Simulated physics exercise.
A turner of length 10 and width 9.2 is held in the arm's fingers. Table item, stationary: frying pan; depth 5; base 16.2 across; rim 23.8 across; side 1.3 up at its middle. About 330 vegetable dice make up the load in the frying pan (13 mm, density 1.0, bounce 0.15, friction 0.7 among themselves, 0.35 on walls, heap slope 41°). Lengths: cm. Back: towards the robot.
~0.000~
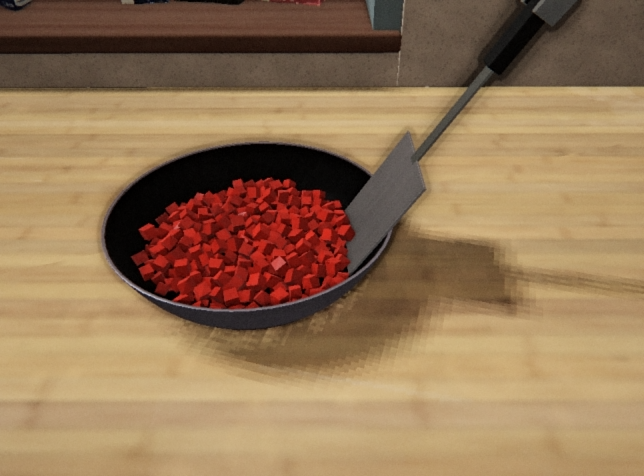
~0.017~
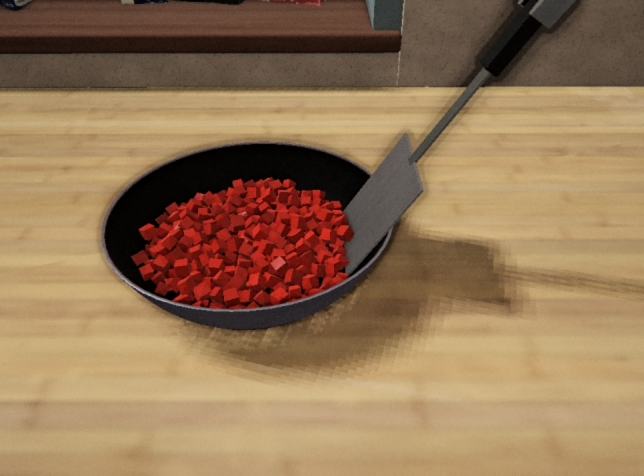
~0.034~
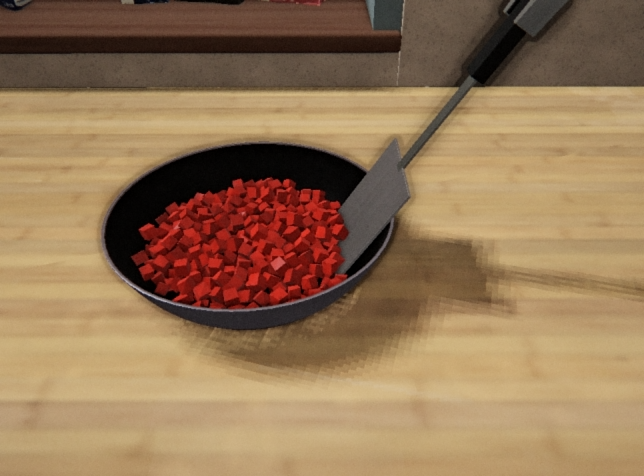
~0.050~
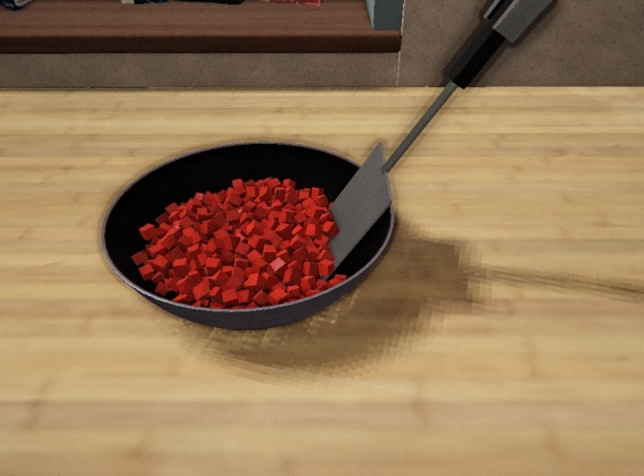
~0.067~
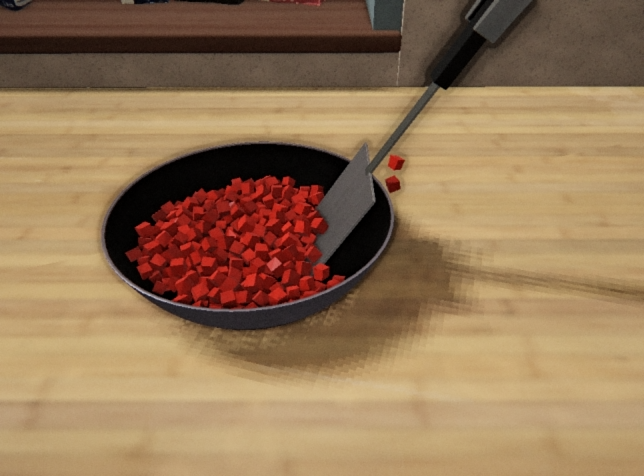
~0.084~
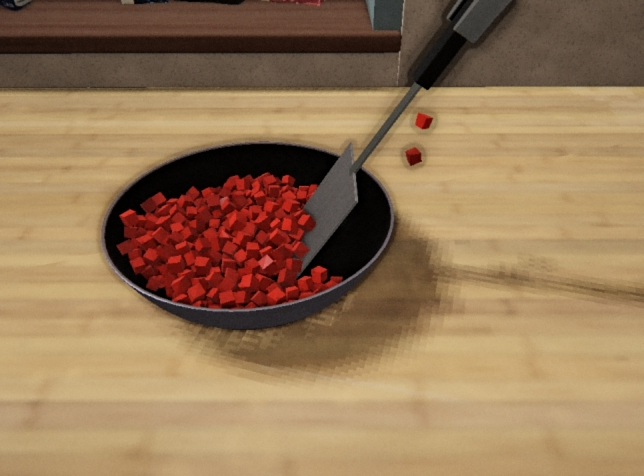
In the video, a spatula at the right side of a dark frying pan moves left into a heap of small red cubes, pushing some leftward, while two cubes fly up beyond the pan's right rim.
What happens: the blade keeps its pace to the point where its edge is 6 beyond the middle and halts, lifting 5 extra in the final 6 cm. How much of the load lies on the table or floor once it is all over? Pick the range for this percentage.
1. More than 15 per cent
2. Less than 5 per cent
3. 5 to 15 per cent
Answer: 1.
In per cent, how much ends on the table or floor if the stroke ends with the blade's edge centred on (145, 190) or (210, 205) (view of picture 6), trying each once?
Some 40 and 5 per cent.
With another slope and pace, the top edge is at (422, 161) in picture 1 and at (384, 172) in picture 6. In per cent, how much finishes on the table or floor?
I'd put it at roughly 5 per cent.
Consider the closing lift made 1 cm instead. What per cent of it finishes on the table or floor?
Close to 15 in a hundred.
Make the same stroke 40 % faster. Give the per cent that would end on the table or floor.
Some 25 in a hundred.
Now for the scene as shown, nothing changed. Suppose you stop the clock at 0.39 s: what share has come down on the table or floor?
Around 15 %.
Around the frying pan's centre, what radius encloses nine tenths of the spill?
That works out to near 25 cm.
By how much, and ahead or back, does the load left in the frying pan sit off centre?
Forward offset: Roughly 4.5 cm.
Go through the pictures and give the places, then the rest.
The first picture shows turner top edge at (416, 157), sloping 58°; upper third of the load around (253, 238), from x 140 to 345, top at y 185; 330 in the frying pan.
The second picture shows turner top edge at (414, 159), sloping 58°; upper third of the load around (253, 237), from x 140 to 345, top at y 185.
The third picture shows turner top edge at (402, 165), sloping 58°; upper third of the load around (256, 237), from x 140 to 345, top at y 185.
The fourth picture shows turner top edge at (386, 169), sloping 58°; upper third of the load around (256, 238), from x 140 to 375, top at y 185.
The fifth picture shows turner top edge at (370, 169), sloping 58°; upper third of the load around (248, 232), from x 135 to 395, top at y 160; 329 in the frying pan, 1 on the blade or in flight.
The sixth picture shows turner top edge at (354, 169), sloping 58°; upper third of the load around (232, 227), from x 125 to 425, top at y 120; 328 in the frying pan, 2 on the blade or in flight.
After 0.12 s, sloping 58°, highest piece 21 above the table; 328 in the frying pan, 2 on the blade or in flight.
After 0.17 s, sloping 58°, highest piece 27 above the table; 324 in the frying pan, 6 on the blade or in flight.
After 0.39 s, sloping 58°, highest piece 35 above the table; 261 in the frying pan, 56 on the table or floor, 13 on the blade or in flight.
After 1.44 s, sloping 58°, highest piece 6 above the table; 261 in the frying pan, 69 on the table or floor.
At rest, 261 in the frying pan, 69 on the table or floor. That is 21 % on the table or floor.
